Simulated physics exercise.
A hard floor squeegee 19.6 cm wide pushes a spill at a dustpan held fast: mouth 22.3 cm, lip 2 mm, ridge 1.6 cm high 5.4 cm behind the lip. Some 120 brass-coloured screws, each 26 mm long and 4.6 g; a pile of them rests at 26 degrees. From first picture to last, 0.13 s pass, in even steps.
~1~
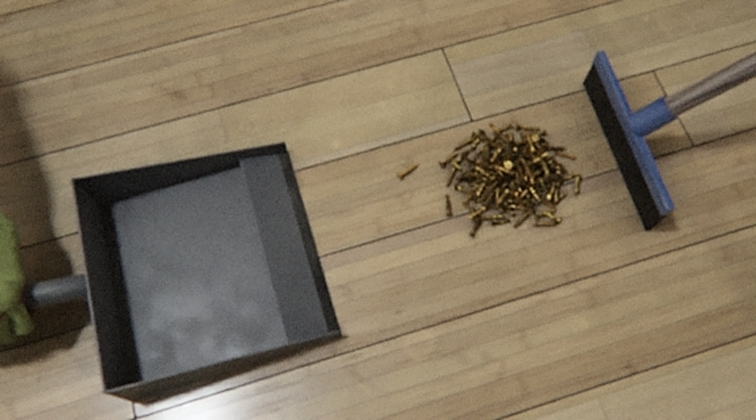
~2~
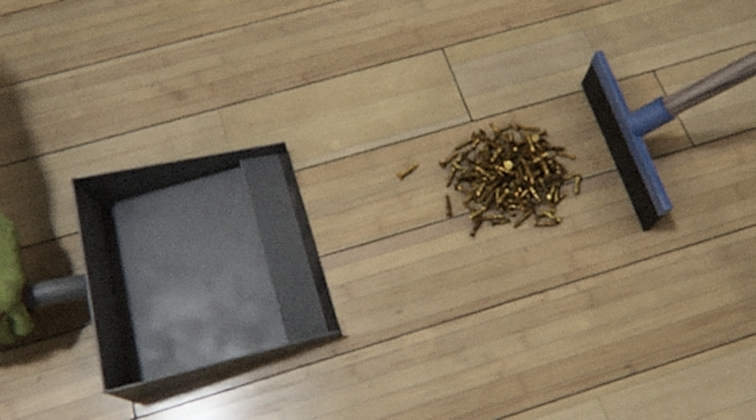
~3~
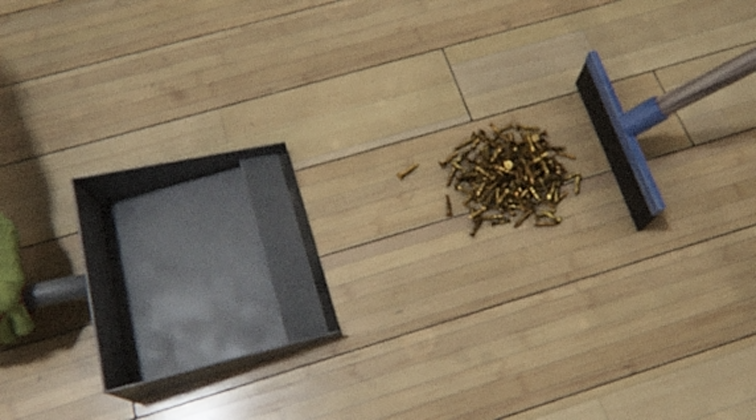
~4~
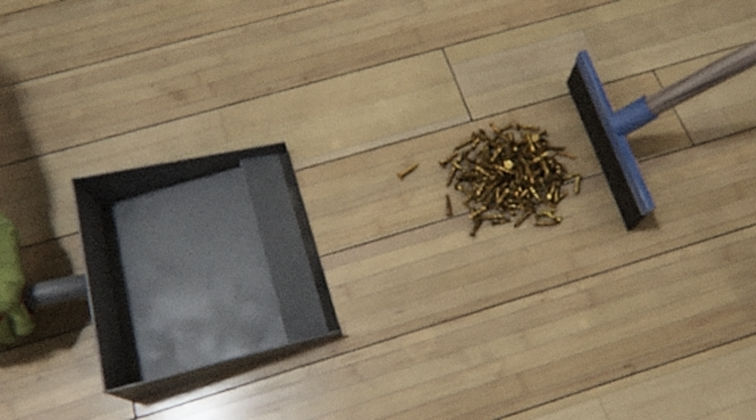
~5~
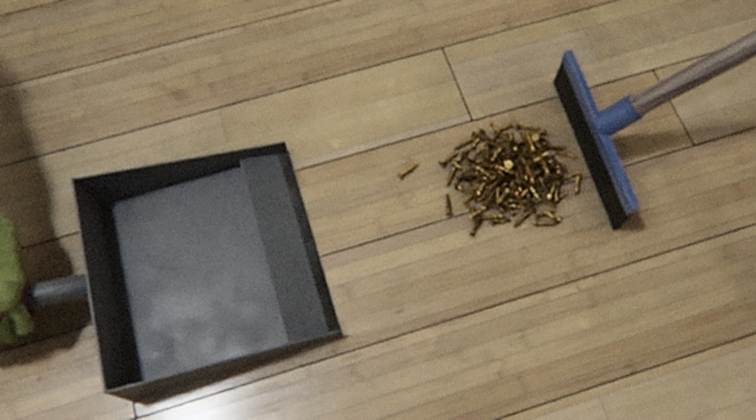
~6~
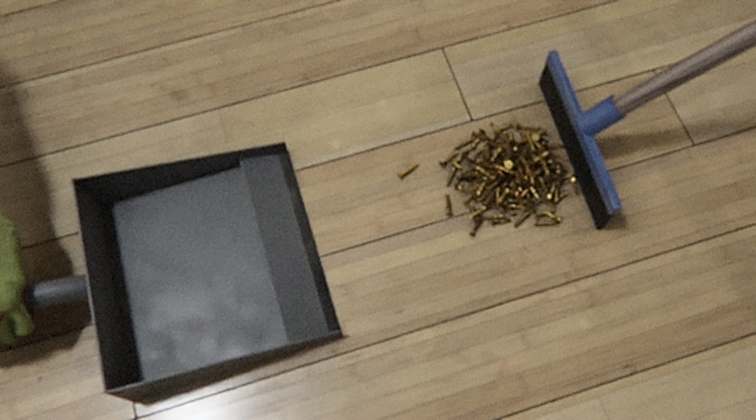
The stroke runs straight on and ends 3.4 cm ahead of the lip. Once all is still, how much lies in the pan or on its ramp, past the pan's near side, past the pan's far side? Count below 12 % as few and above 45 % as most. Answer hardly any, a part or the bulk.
Pan a part, near side hardly any, far side a part.
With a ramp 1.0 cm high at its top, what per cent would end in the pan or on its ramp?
Then about 20 per cent.
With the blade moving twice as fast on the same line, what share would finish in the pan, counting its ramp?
In that case some 45 per cent.
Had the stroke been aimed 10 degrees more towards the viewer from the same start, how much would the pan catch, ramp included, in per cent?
It would be near 30 per cent.
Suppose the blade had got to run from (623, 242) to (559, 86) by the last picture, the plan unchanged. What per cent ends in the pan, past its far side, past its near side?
Pan 15, far 5, near 10.
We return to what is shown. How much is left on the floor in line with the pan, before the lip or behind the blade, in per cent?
About 65 per cent.
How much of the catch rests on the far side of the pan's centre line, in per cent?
About 90 per cent.
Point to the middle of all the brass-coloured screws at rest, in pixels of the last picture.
At about (311, 188).
Then, 0.21 s after the last picture, middle of the blade 17 cm from the lip; 0 % over the lip, far side 0 %, near side 0 %.
Then, 0.35 s after the last picture, middle of the blade 8 cm from the lip; 0 % over the lip, far side 10 %, near side 0 %.
Then, 0.62 s after the last picture, middle of the blade 4 cm from the lip; 15 % over the lip, far side 15 %, near side 0 %.
In the end, pan 15 %, near side 0 %, far side 15 %, in front of the lip or behind the blade 65 %.
